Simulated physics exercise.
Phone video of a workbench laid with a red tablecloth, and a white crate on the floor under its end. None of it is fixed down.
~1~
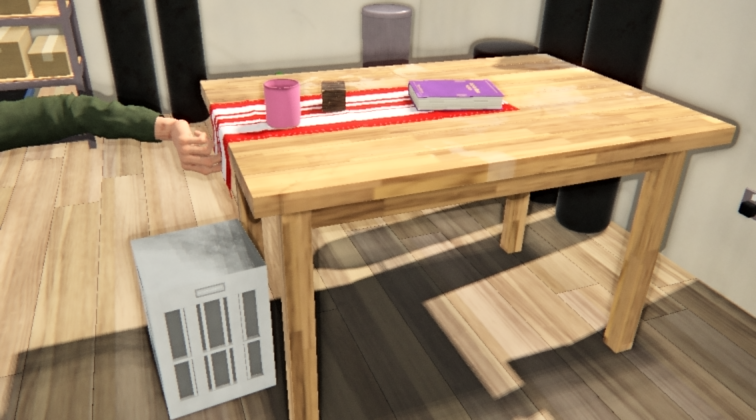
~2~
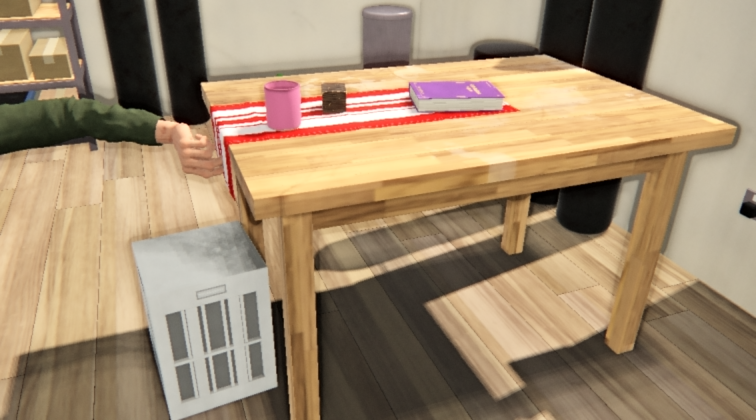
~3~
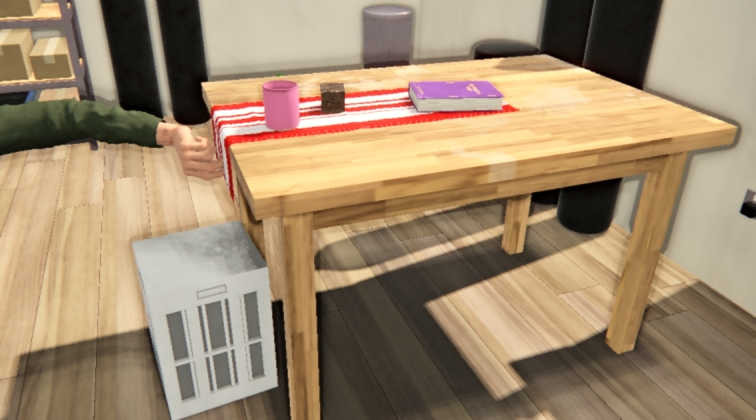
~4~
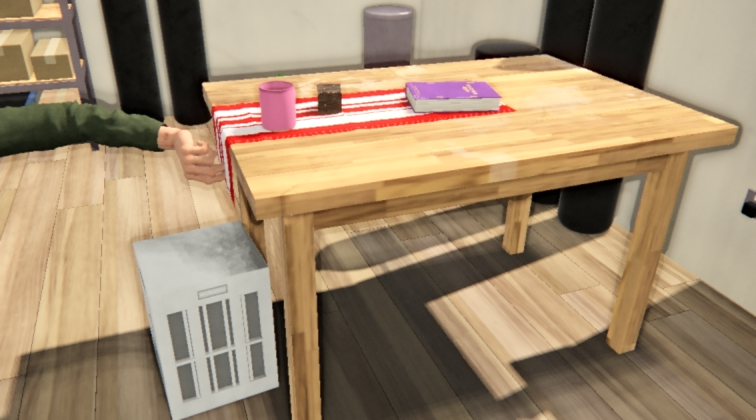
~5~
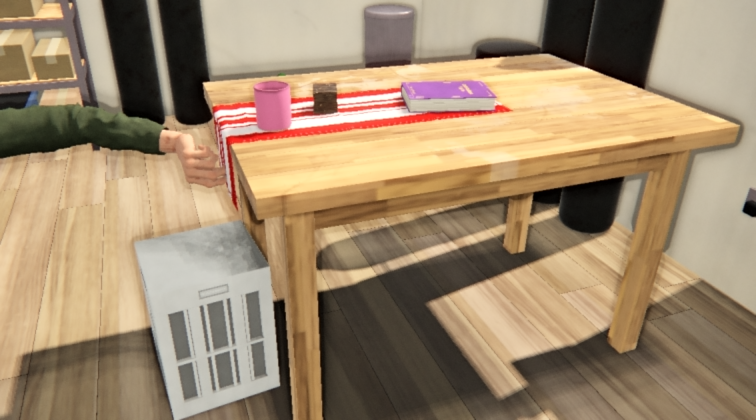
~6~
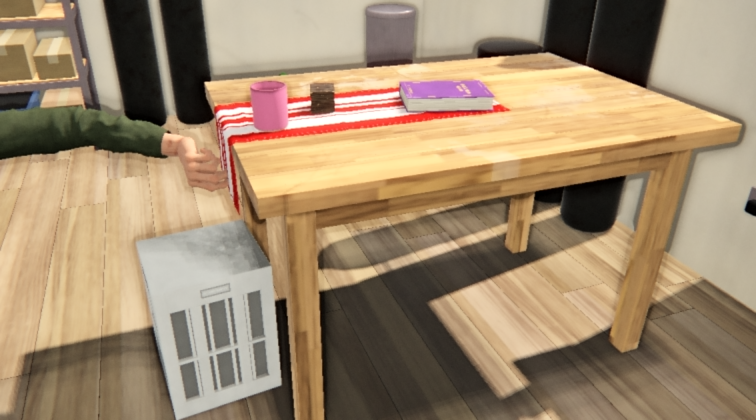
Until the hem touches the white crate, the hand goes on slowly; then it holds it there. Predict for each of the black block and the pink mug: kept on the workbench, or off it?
Prediction: The black block kept on, the pink mug off.
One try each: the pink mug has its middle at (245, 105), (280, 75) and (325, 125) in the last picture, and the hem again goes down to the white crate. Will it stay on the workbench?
At the first place it ends up off, at the second it does not leave, and at the third it does not leave.
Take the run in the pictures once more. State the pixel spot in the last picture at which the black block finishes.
About (256, 104).
Then, 0.62 s past the final frame, hem going down; block carried along near (279, 102); mug tipping at the edge near (209, 123).
Then, 1.10 s past the final frame, hem on the crate; block carried along near (256, 104); mug over the edge.
When it is over, hem on the crate; block carried along near (256, 104); mug over the edge. The black block remains up there and the pink mug is carried off the end.
